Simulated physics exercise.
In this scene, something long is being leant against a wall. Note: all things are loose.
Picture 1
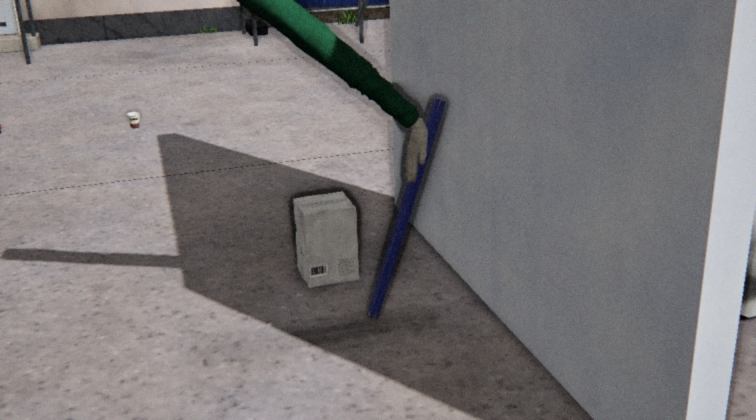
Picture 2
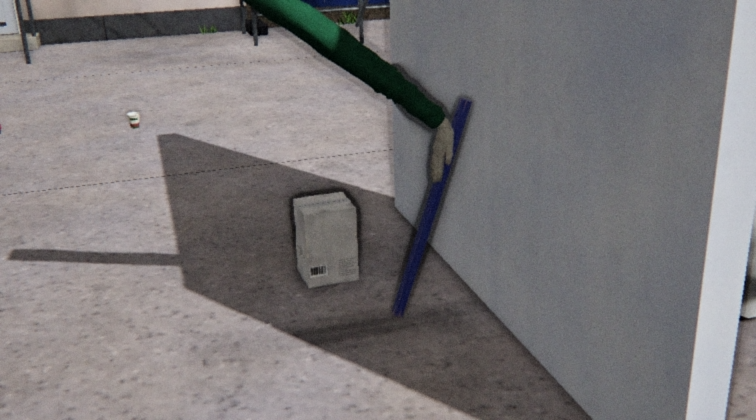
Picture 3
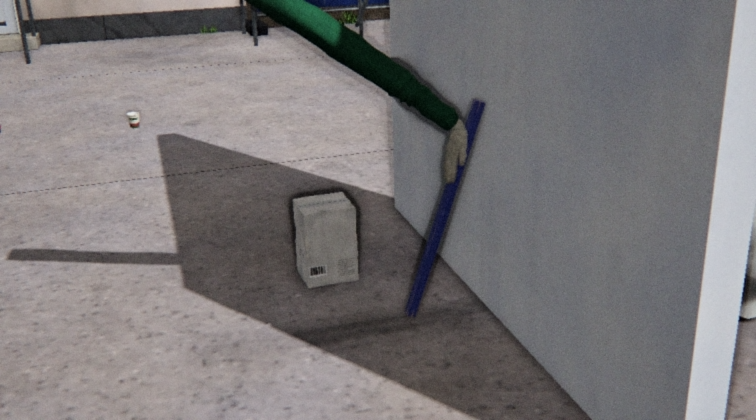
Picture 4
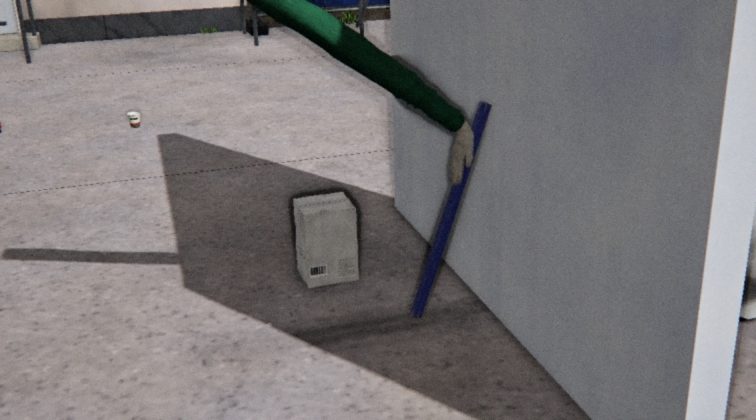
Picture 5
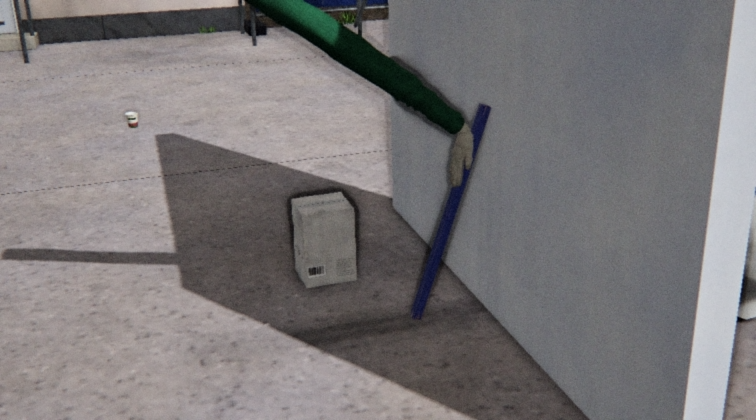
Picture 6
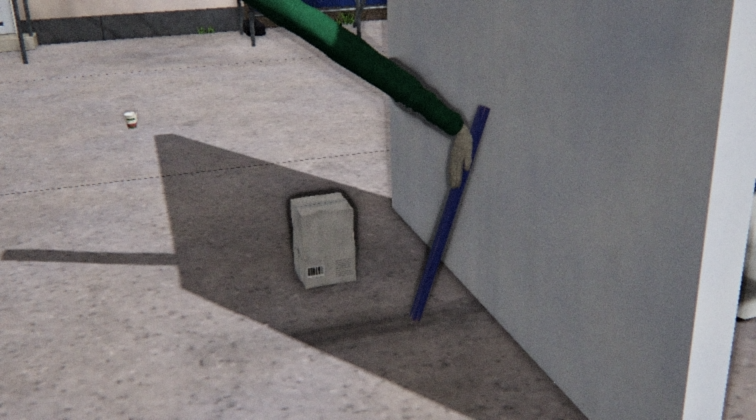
We see a gloved hand on a green-sleeved arm move an upright blue pole rightward to lean against a grey wall, then keep hold of it there, while a pale box stays still on the ground to the left.
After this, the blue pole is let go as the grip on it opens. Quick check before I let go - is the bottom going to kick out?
It ends up unmoved.
Then, 0.40 s past the last view, nothing moves.
Then, 0.90 s past the last view, blue pole resting near (448, 217).
Finally, both still in place. Final places as the last picture's camera would see them, blue pole near (448, 217). The pole stays up.
